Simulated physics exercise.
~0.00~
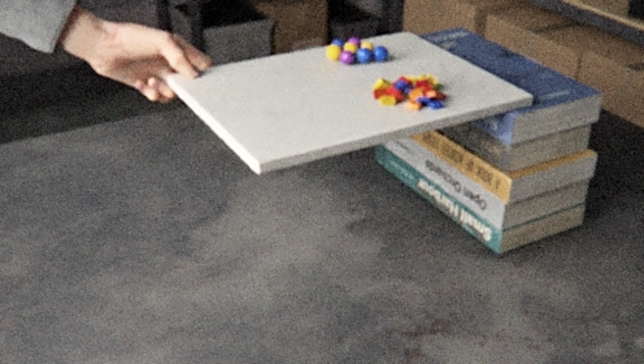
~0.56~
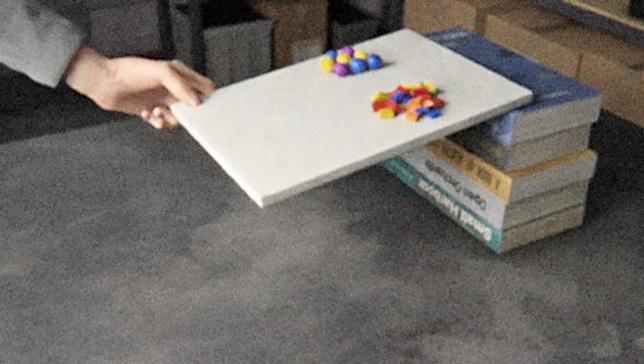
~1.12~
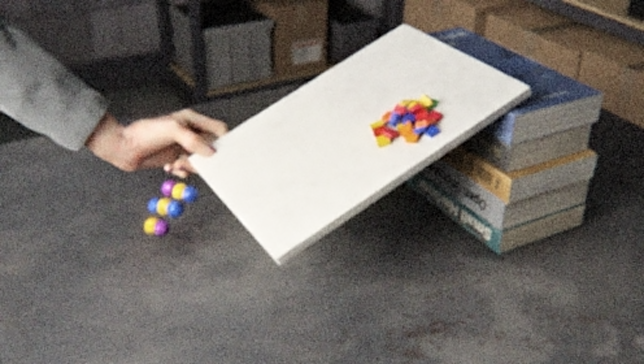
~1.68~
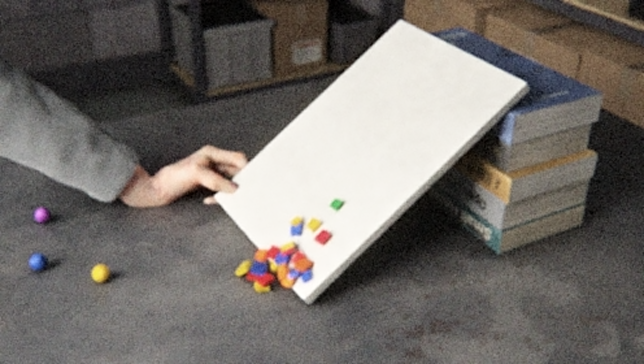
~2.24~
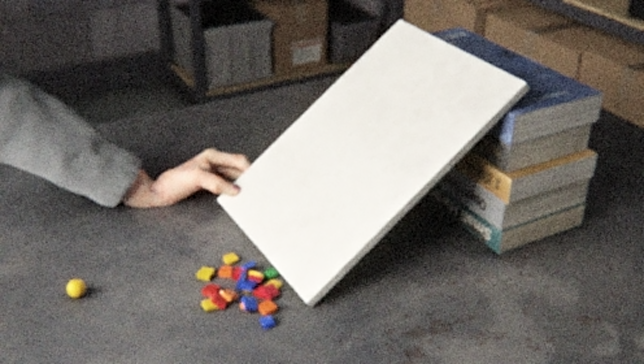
On a dark grey counter, a hand lowered one end of a white board propped on stacked books, and the small colourful balls rolled off and scattered left, farther than the bright little chunky pieces, which slid down later and settled in a heap at its foot.
